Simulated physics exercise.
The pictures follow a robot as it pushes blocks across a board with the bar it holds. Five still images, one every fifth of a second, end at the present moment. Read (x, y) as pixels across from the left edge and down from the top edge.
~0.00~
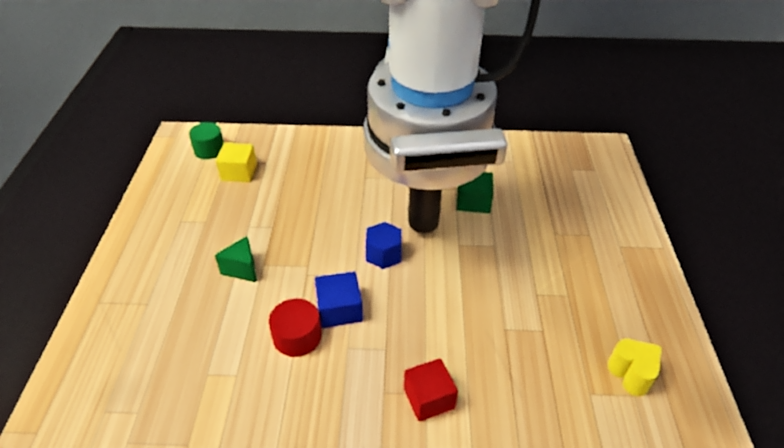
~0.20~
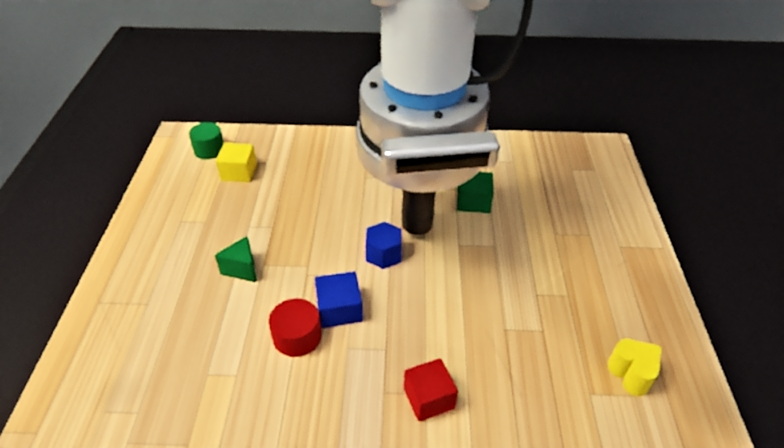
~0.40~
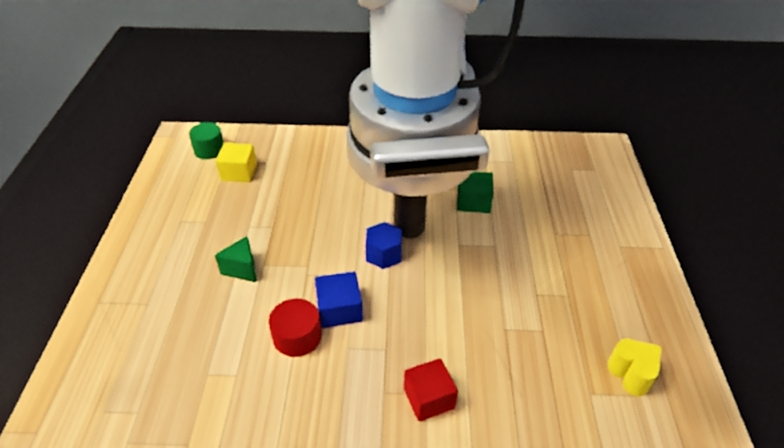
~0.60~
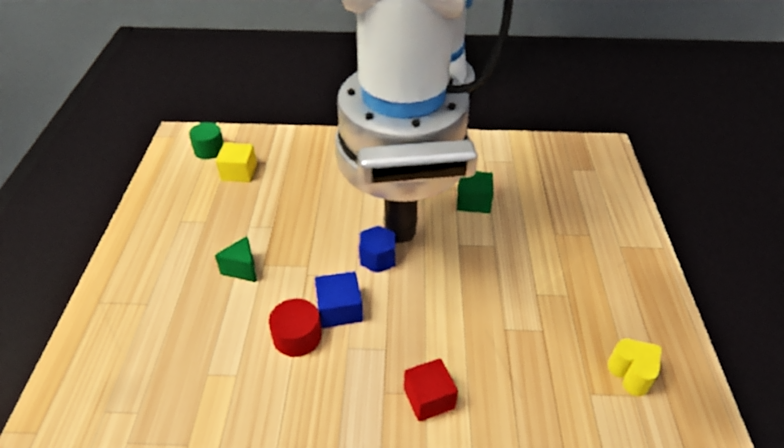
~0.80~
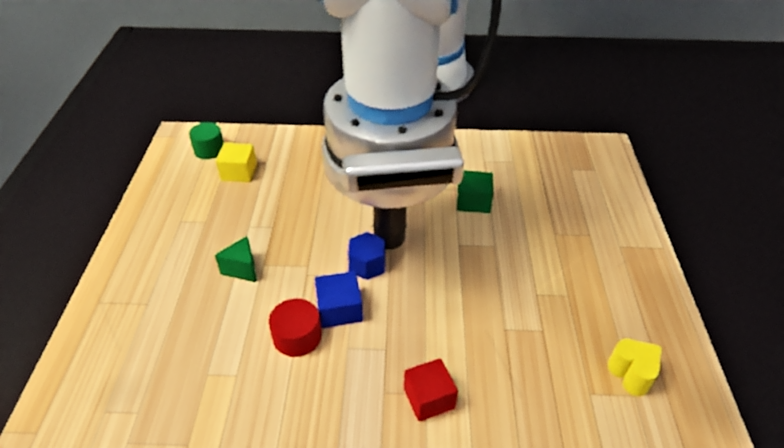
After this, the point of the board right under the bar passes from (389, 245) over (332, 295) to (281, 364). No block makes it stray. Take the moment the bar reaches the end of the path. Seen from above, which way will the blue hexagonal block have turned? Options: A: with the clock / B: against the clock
I choose A.
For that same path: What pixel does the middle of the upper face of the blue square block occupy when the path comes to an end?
I'd guess (343, 323).
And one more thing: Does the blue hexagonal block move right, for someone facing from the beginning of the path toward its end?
I expect so.
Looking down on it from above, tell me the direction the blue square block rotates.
It swings round anticlockwise.
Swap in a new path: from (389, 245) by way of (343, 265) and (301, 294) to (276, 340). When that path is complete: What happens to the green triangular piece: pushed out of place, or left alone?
Still in place.
On the path given first. One third of the way, bar (349, 271); blue square block (336, 299); blue hexagonal block (314, 270), turned 25° clockwise.
Two thirds of the way, bar (312, 311); red circle (282, 329); blue square block (343, 319), turned 25° anticlockwise; blue hexagonal block (279, 283), turned 85° clockwise.
At the end, bar (279, 358); green triangular piece still; red circle (239, 376); blue square block (343, 323), turned 40° anticlockwise; blue hexagonal block (279, 283), turned 85° clockwise.
